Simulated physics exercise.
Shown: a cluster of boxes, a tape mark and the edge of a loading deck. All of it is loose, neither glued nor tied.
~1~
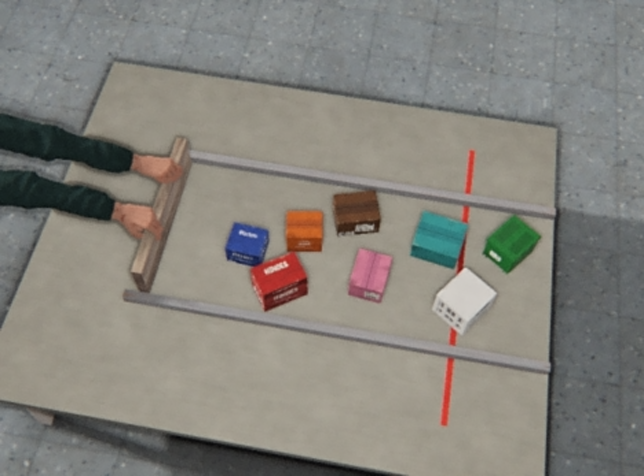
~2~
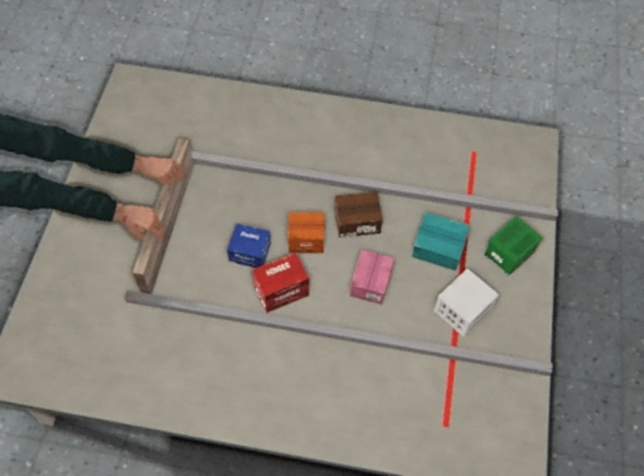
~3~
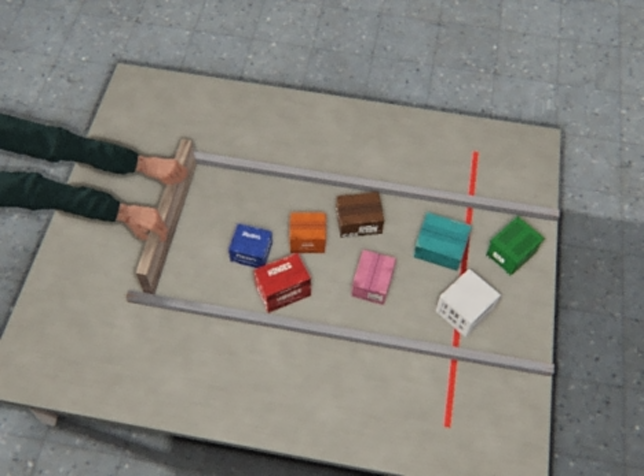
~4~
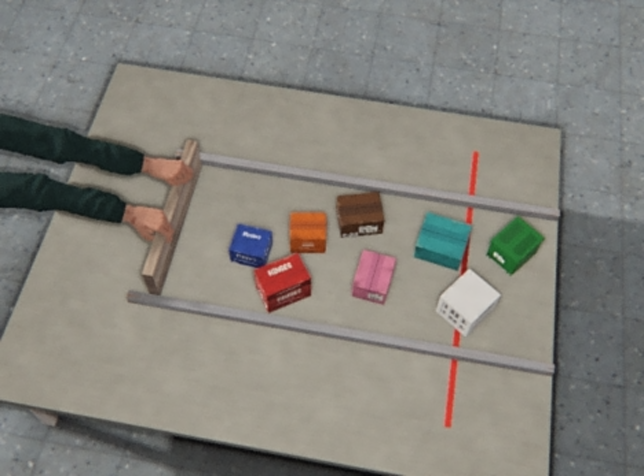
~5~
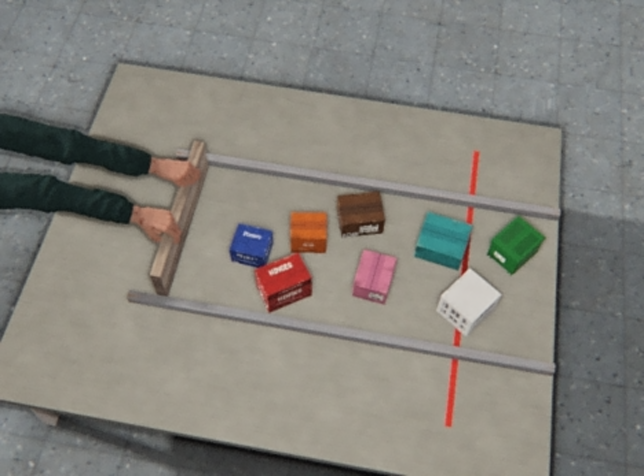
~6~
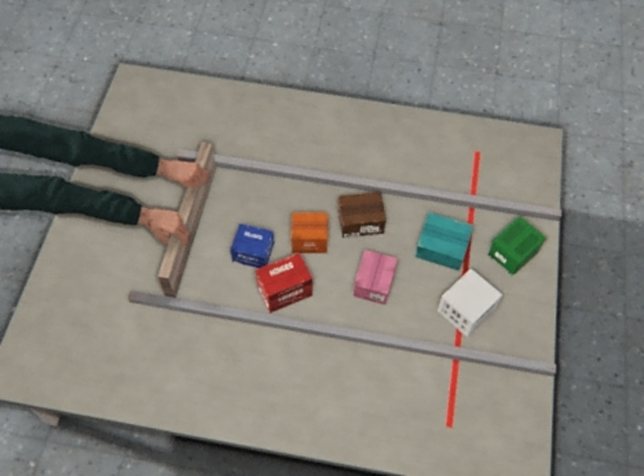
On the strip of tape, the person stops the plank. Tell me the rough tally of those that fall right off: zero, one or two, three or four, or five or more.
So the tally of ones that come down is one, perhaps two, really.
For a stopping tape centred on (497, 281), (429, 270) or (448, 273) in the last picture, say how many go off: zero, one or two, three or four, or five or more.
Result per tape, in order - either one or two / none at all / none.
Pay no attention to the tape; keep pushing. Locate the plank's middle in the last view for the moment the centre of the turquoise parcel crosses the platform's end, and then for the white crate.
Its middle is around (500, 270) and around (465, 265).
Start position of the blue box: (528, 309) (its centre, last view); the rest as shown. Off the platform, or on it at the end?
Set there, the object goes off the end.
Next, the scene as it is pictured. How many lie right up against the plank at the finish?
Number in contact with it: 4.
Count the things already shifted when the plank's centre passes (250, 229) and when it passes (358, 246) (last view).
Respectively 1 and 5.
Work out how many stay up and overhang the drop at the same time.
1 in all.
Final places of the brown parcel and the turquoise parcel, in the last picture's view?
(489, 222) and (527, 256), approximately.
Soon after, none off yet; green tote at rest near (516, 246); white crate at rest near (469, 303); turquoise parcel at rest near (444, 241).
In the end, the number that fall off is one or two; gone, green tote.
